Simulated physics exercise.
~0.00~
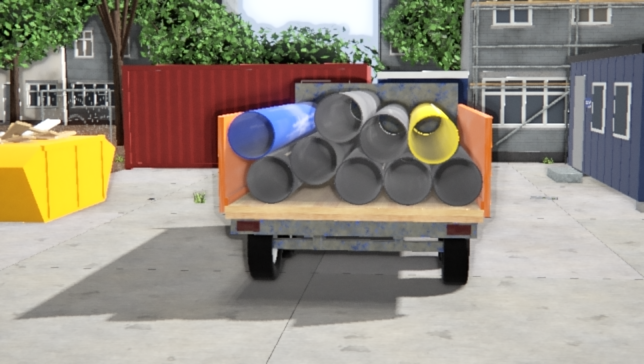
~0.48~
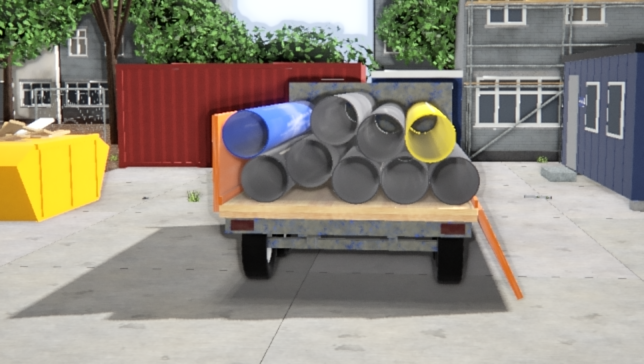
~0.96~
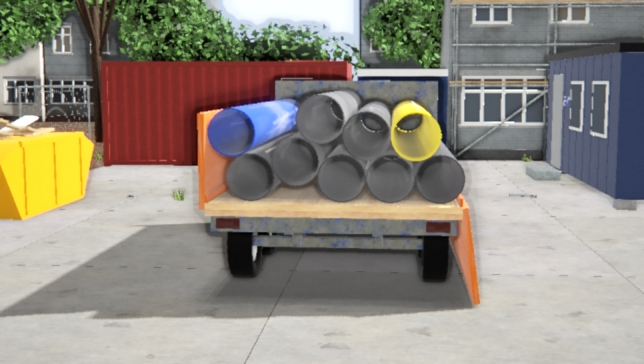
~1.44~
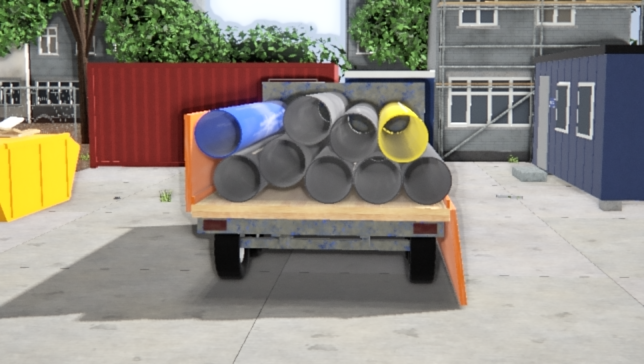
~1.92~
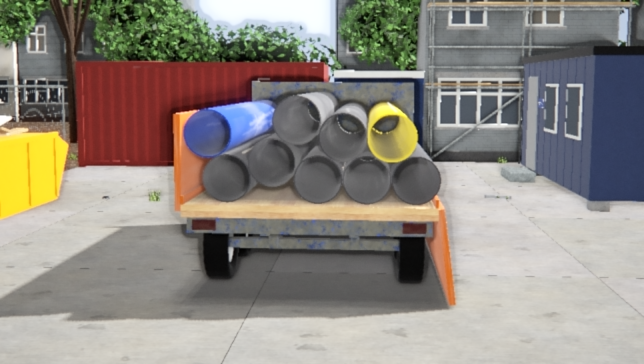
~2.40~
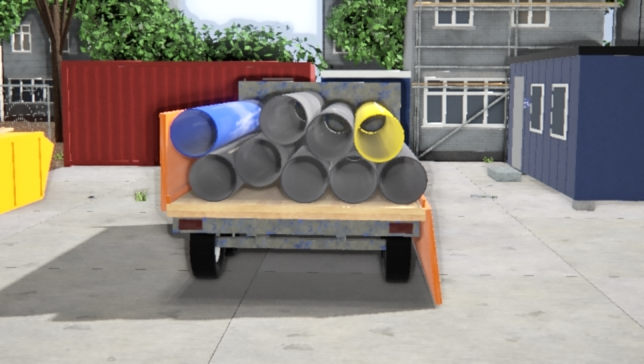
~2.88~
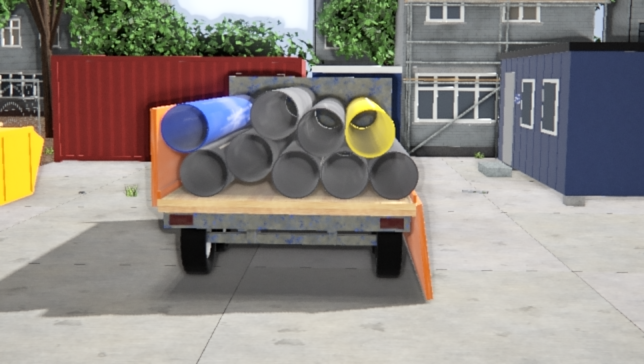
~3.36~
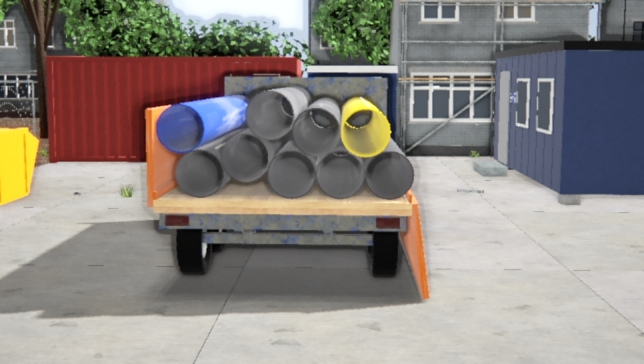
The clip opens on the rear of a flatbed trailer parked in a paved yard, stacked with hollow pipes, mostly grey, with a blue one at the upper left and a yellow one at the upper right. Orange drop sides stand upright on both edges of the level deck. The right side then swings outward and down, ending up hanging below the deck, while the left side stays shut. The view pans slightly right, so the trailer drifts left in the scene. The stack holds its shape, and every pipe, including the yellow and blue ones, remains aboard.
